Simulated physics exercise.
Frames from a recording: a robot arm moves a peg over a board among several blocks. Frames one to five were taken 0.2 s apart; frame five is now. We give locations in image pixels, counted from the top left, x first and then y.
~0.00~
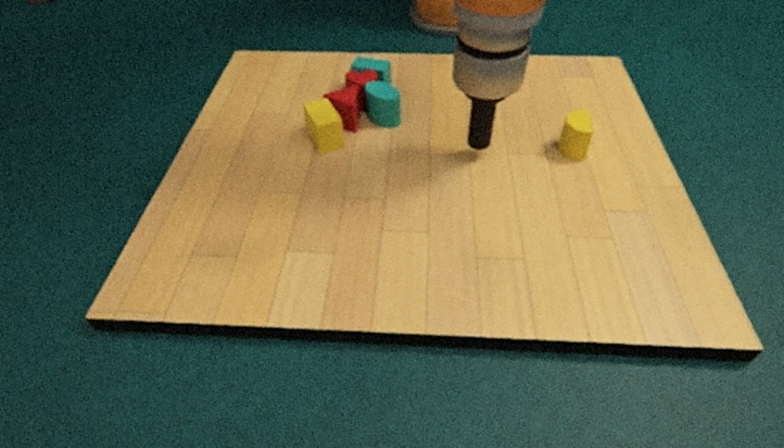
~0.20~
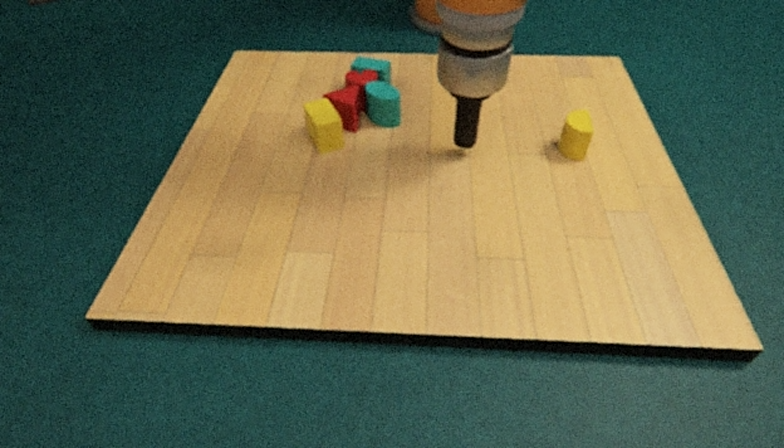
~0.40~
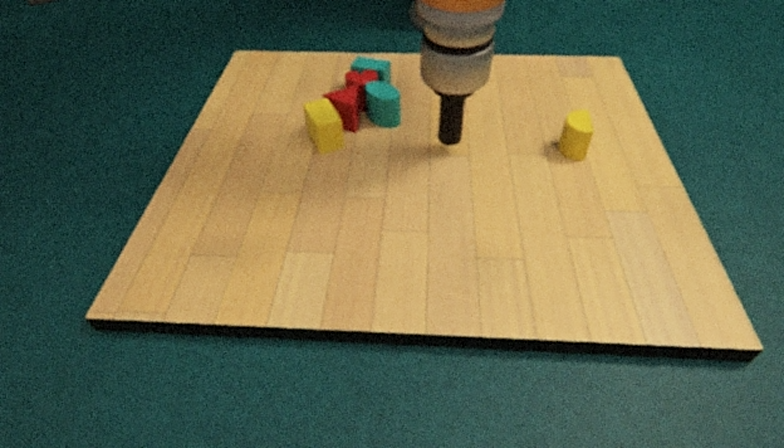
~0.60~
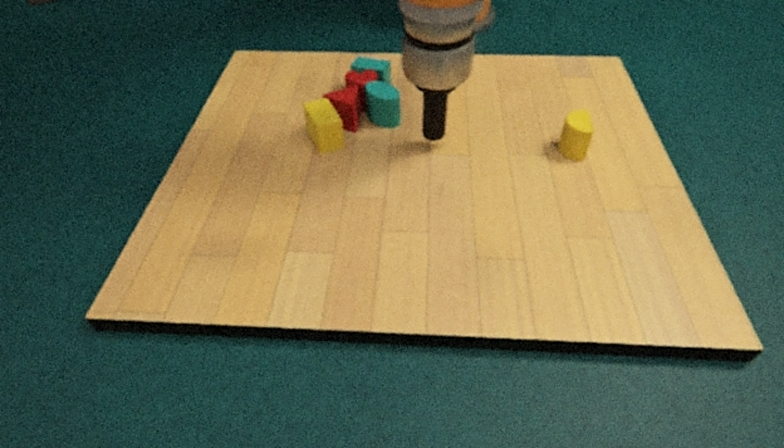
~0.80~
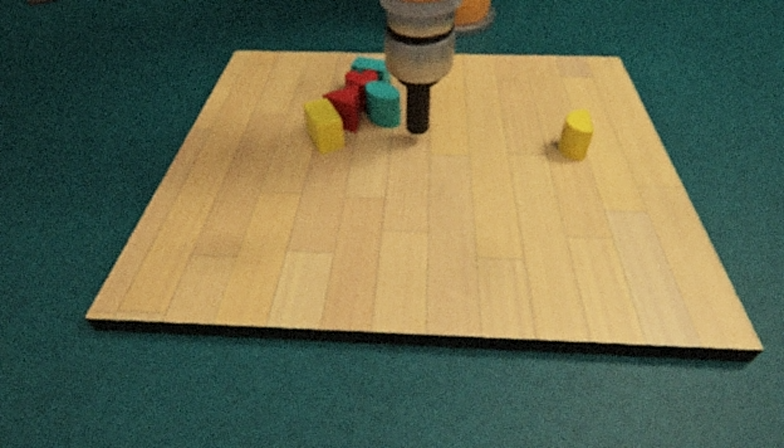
A robot arm with a dark peg at its tip reaches in from the top over a pale wooden board on a dark green surface, seen from above at an angle by a still camera. Red and turquoise blocks cluster beside a yellow one at the upper left, with another yellow block at right. The peg glides steadily left and slightly toward the far edge, nearing the cluster, while the blocks stay still.
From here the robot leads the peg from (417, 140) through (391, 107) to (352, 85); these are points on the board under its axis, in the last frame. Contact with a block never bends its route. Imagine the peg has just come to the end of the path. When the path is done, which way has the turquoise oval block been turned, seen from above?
From above, it turns counterclockwise.
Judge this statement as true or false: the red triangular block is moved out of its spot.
True.
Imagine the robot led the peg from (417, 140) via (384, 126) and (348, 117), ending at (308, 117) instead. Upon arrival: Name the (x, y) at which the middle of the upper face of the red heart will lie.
For the centre of its top, I'd go with (339, 57).
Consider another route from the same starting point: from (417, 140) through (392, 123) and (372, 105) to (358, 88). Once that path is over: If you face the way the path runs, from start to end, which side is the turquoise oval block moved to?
That block drifts left.
The first path, step by step. One third of the way, peg at (401, 106); red triangular block at (341, 93), turned 15° anticlockwise; red heart at (352, 71), turned 30° clockwise; turquoise oval block at (371, 83), turned 20° anticlockwise.
Two thirds of the way, peg at (378, 88); red triangular block at (333, 89), turned 50° anticlockwise; red heart at (330, 61), turned 70° clockwise; turquoise oblong at (364, 57), turned 15° clockwise; turquoise oval block at (347, 73), turned 60° anticlockwise.
At the end, peg at (351, 75); red triangular block at (330, 89), turned 60° anticlockwise; red heart at (317, 56), turned 130° clockwise; turquoise oblong at (351, 43), turned 55° clockwise; turquoise oval block at (328, 68), turned 115° anticlockwise.
